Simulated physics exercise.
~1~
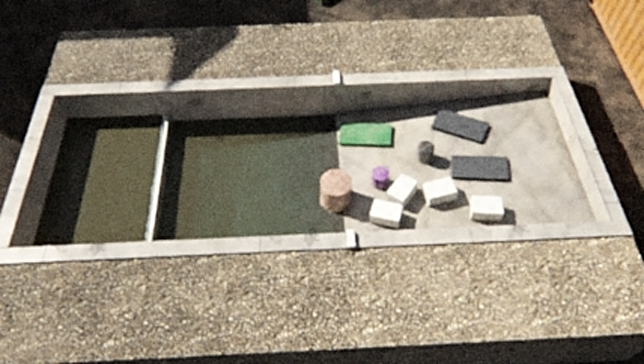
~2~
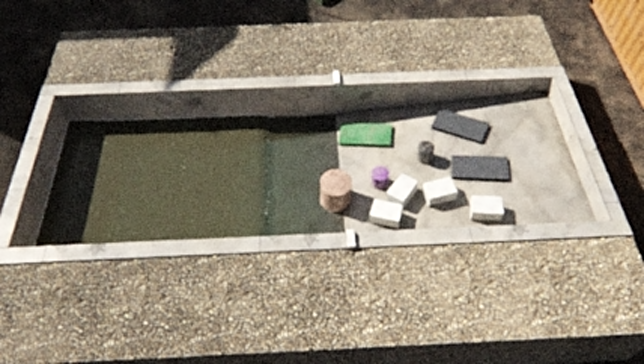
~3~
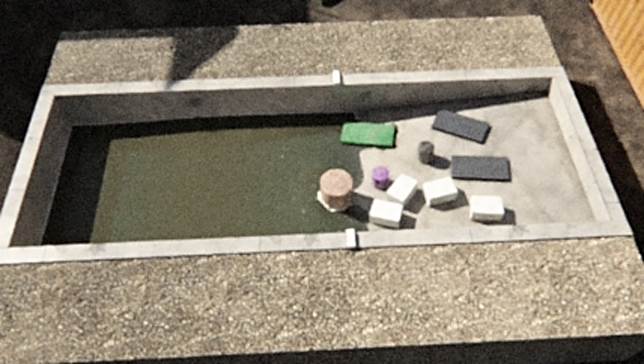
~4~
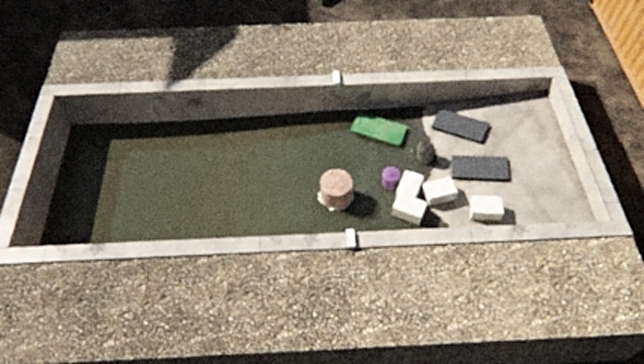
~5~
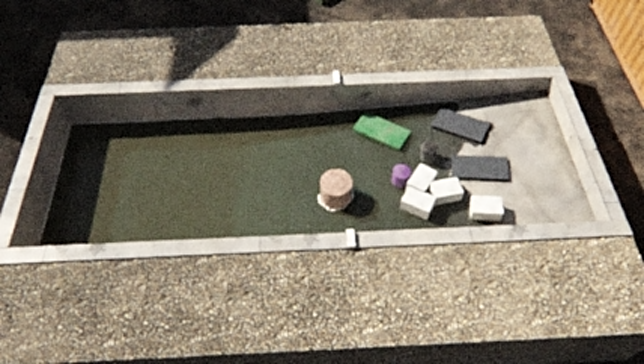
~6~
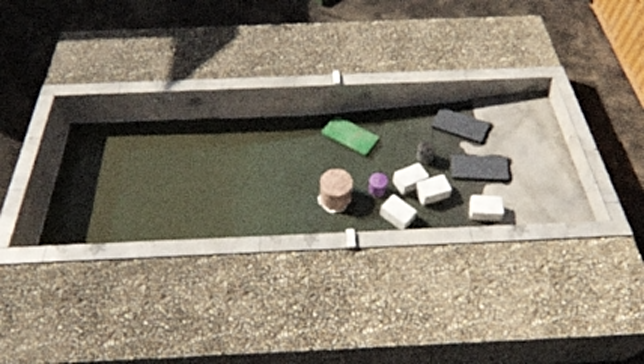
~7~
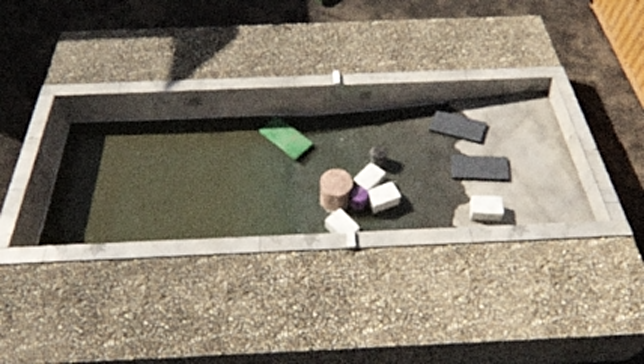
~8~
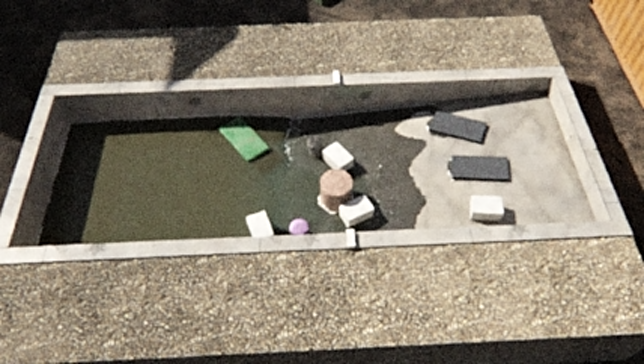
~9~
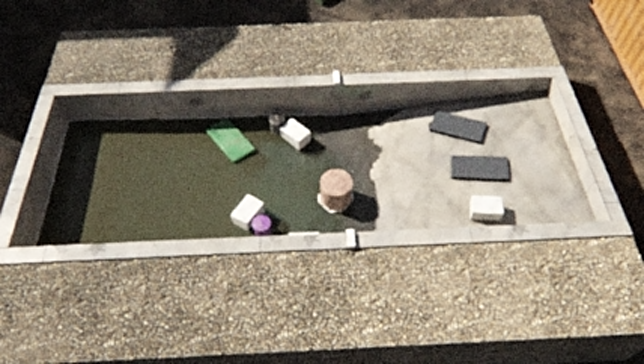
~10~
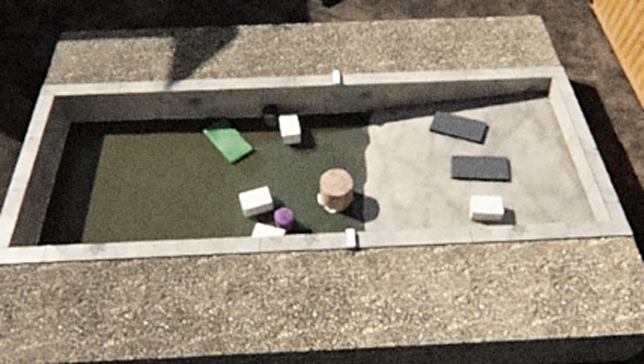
At the start, a pale barrier holds dark water at the left of a walled ramp, while blocks, slabs and small pails lie on the dry slope. The barrier disappears and water spreads right, past a pinkish round post that stays put. It reaches the green float, purple pail, dark pail and nearest white blocks, nudging several slightly right. Then the water draws back, carrying them left past the white marks. At the end, the green float, both pails and three white blocks sit in the water, while two dark slabs and one white block remain on the slope.
